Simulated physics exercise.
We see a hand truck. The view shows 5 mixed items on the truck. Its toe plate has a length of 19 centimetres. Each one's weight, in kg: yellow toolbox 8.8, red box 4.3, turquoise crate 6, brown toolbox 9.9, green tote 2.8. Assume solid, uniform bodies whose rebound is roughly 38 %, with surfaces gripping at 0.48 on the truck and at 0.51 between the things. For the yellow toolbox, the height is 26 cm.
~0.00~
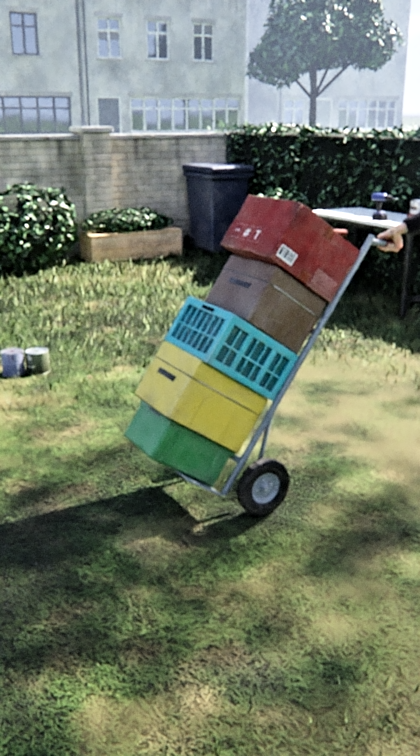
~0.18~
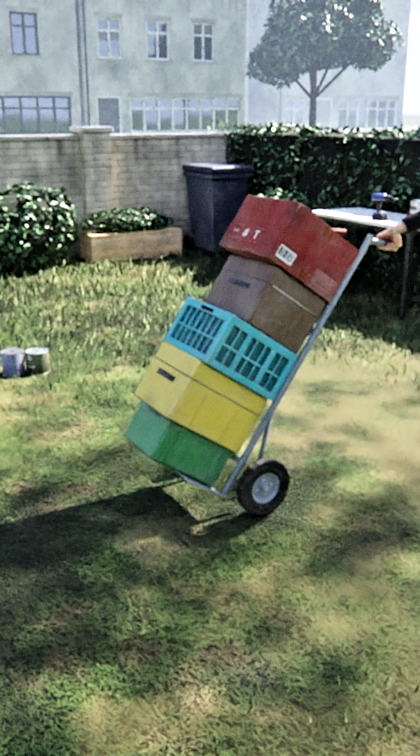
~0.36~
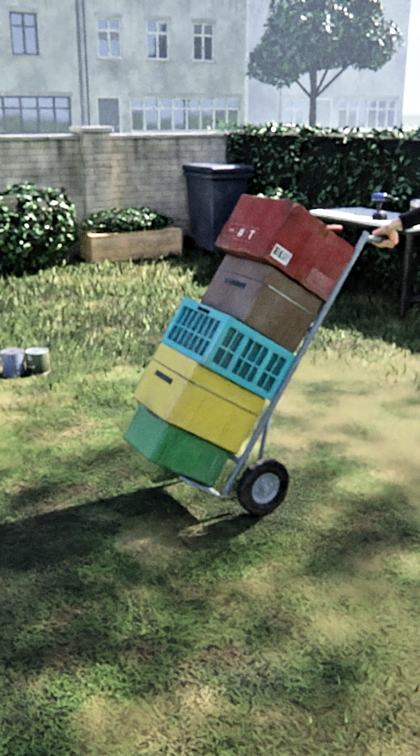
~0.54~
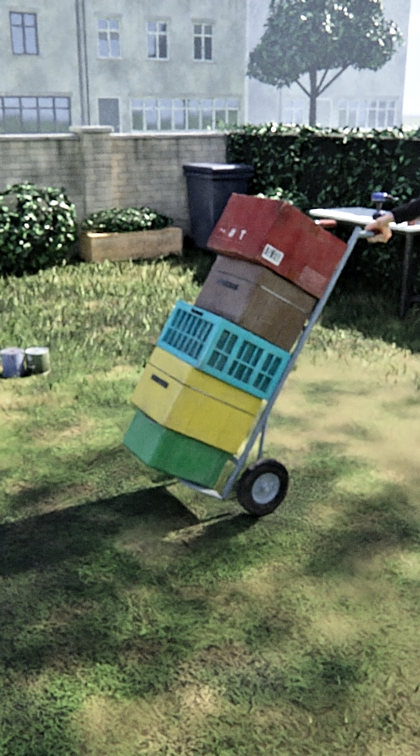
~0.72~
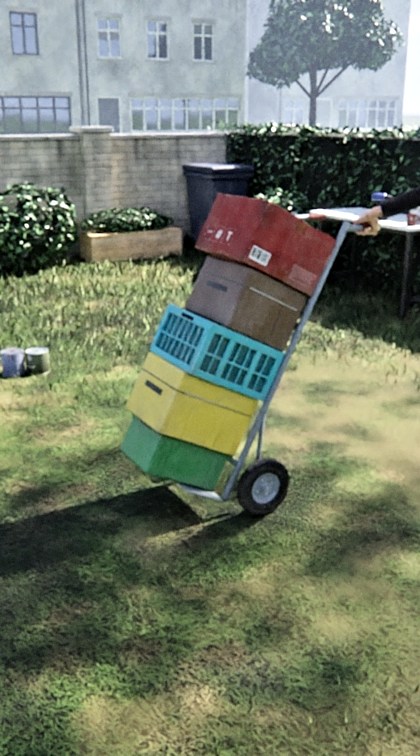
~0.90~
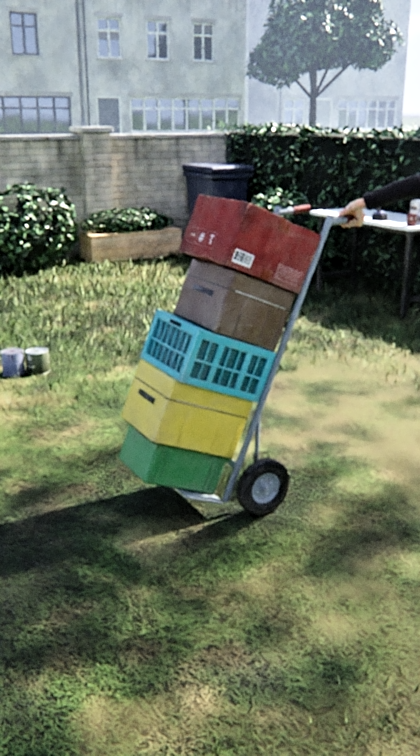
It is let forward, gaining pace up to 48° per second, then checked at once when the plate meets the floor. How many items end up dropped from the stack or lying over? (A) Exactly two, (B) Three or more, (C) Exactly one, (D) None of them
Option D: None of them.
After 1.60 s, truck upright; red box 4° off its base near (146, 267); yellow toolbox 4° off its base near (160, 440); brown toolbox 4° off its base.
After 2.20 s, truck upright; red box 6° off its base near (134, 268); yellow toolbox 6° off its base near (158, 440); brown toolbox 6° off its base.
After 2.60 s, truck upright; red box 3° off its base near (152, 266); yellow toolbox 3° off its base near (161, 440); brown toolbox moved 4 cm.
In the end (3.6 s), all 5 under 10 cm from the start. At the end, from the last picture's camera, yellow toolbox near (165, 439), red box near (164, 264).
